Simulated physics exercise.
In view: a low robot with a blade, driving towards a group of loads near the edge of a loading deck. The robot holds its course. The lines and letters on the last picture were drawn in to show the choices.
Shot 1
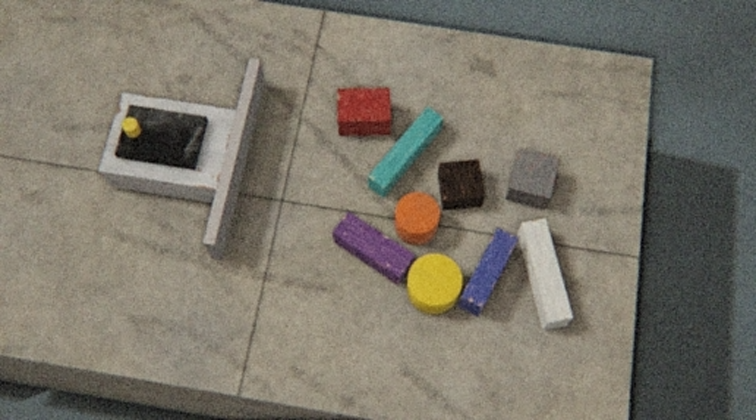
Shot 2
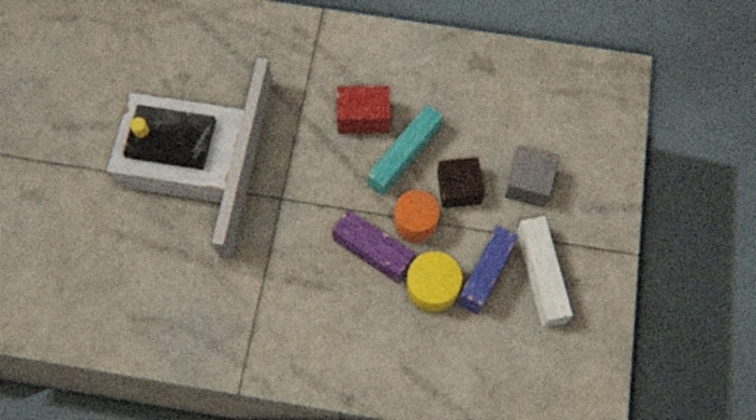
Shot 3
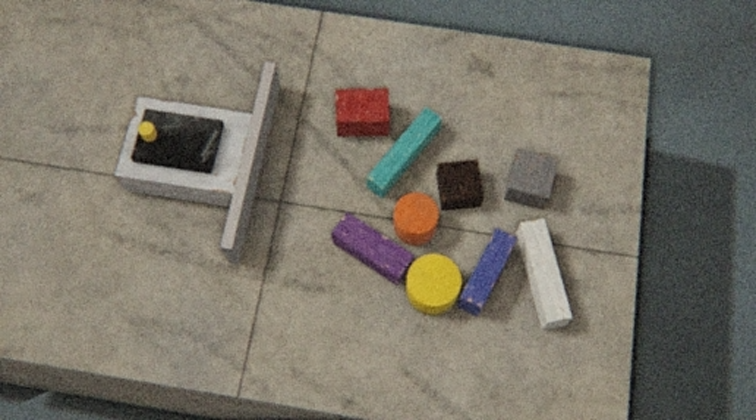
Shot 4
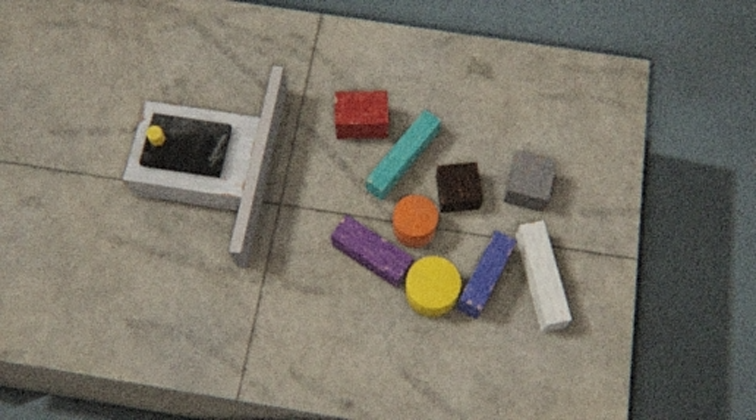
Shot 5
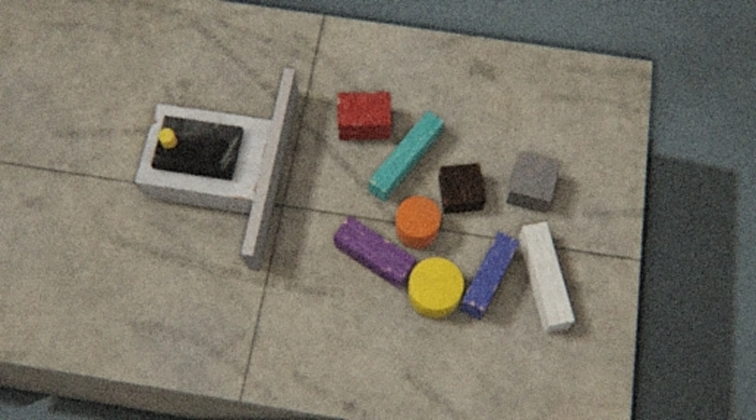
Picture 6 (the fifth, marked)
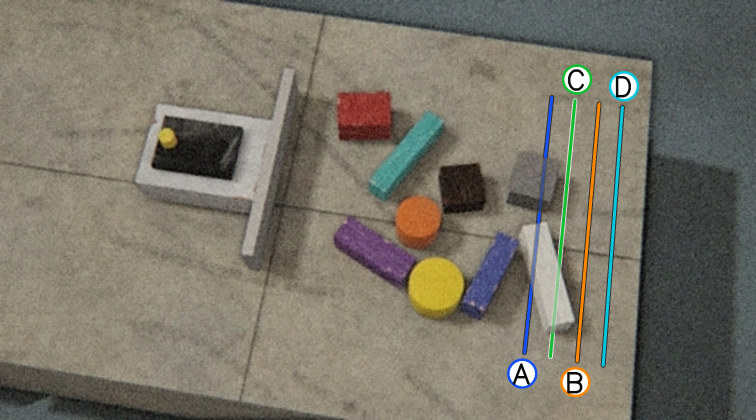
A low white robot with a black top, a yellow knob and a wide upright blade sits at the left of a pale, tiled deck seen from above at a slight tilt. To its right lie red, black and grey blocks, teal, purple, blue and white bars, and orange and yellow discs. The robot creeps steadily right, blade first, touching nothing, while the loads stay still and the view jitters faintly.
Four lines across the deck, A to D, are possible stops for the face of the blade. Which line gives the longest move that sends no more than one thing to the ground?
C is the last line within the limit.
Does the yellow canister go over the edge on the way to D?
By then, no.
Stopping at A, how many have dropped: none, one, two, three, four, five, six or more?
By then, none.
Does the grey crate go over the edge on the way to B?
Yes.
On the marked copy, A at (539, 218); B at (589, 225); C at (563, 222); D at (613, 229).
With C. Early on, robot (309, 164); yellow canister (463, 301); red crate (418, 125).
Further on, robot (415, 180); yellow canister (511, 357); grey crate (567, 183).
At the end, robot (499, 193); grey crate (647, 193); white bar (624, 298); none fallen.
As for the rest, A is within the limit but short; B drops two; D drops six.
